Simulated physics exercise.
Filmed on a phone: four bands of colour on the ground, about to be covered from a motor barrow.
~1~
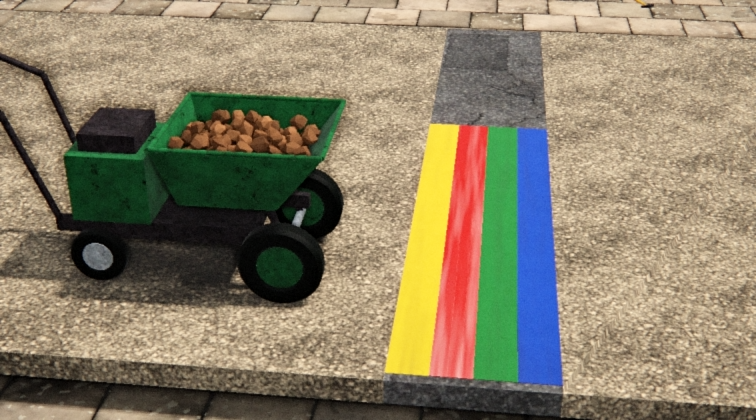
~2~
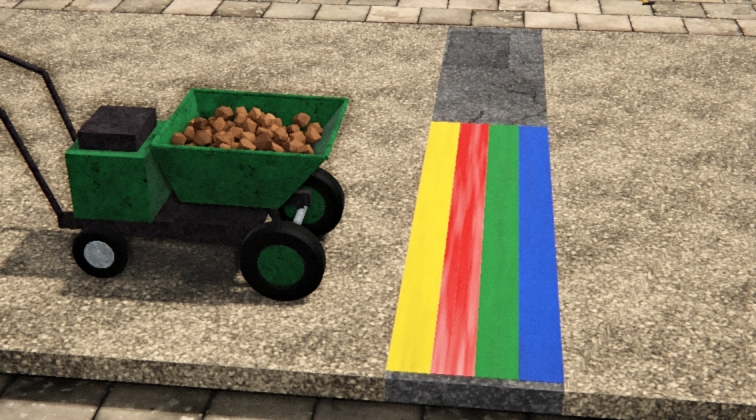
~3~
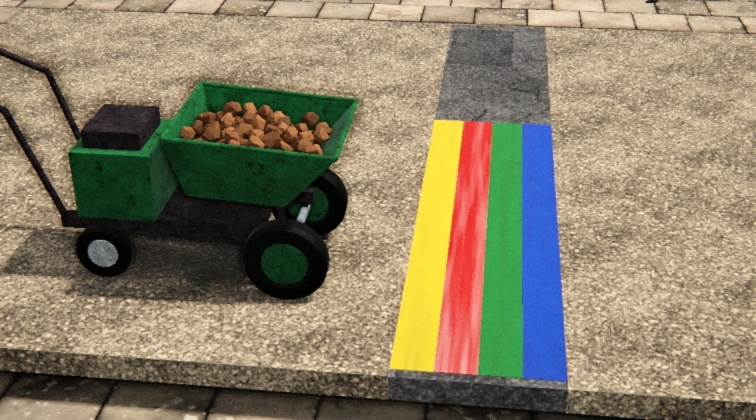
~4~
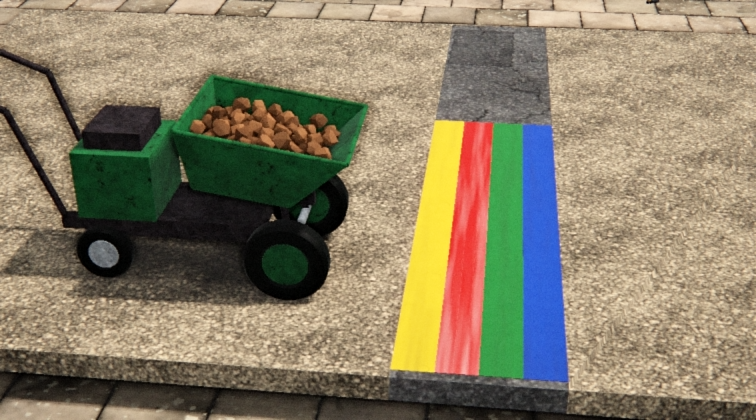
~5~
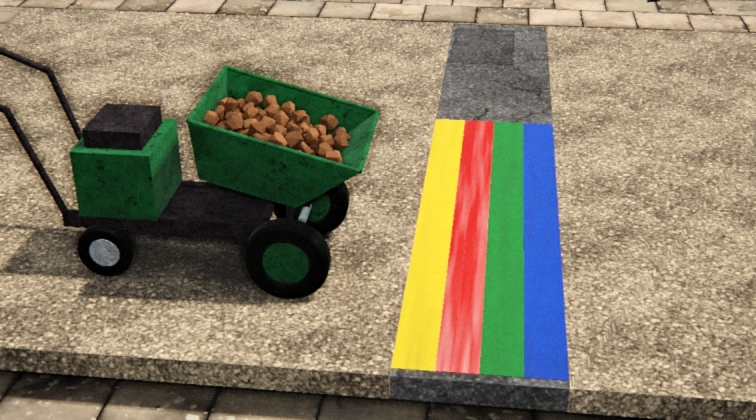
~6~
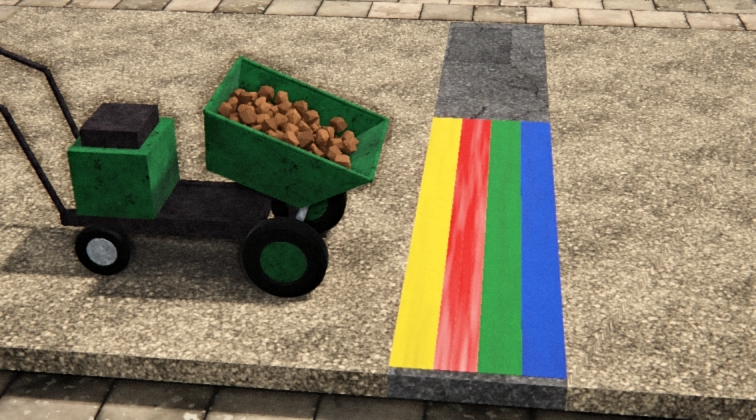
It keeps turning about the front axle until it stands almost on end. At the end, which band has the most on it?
Most lies over the red band.
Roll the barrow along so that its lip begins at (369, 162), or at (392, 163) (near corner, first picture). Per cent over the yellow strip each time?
First some 0, then 0 per cent.
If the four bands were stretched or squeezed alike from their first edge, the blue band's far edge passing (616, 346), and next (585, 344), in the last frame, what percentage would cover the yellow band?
In turn 30 and 20 in a hundred.
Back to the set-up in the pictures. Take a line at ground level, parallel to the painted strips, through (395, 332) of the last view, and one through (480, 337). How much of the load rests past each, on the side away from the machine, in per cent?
Roughly 90 per cent, and 40 per cent.
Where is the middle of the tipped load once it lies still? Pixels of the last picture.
At about (477, 268).
Soon, skip tipped steeply; all in the skip.
A while on, skip tipped right over; about two thirds in the skip; a small part over the yellow strip; about a quarter over the red strip; a stray few over the green strip.
Towards the end, skip tipped right over; about a quarter in the skip; a small part over the yellow strip; about a third over the red strip; about a quarter over the green strip; a small part over the blue strip; a small part off the paint.
Finally, skip tipped right over; a small part in the skip; a small part over the yellow strip; about a third over the red strip; about a quarter over the green strip; a small part over the blue strip; a small part off the paint.
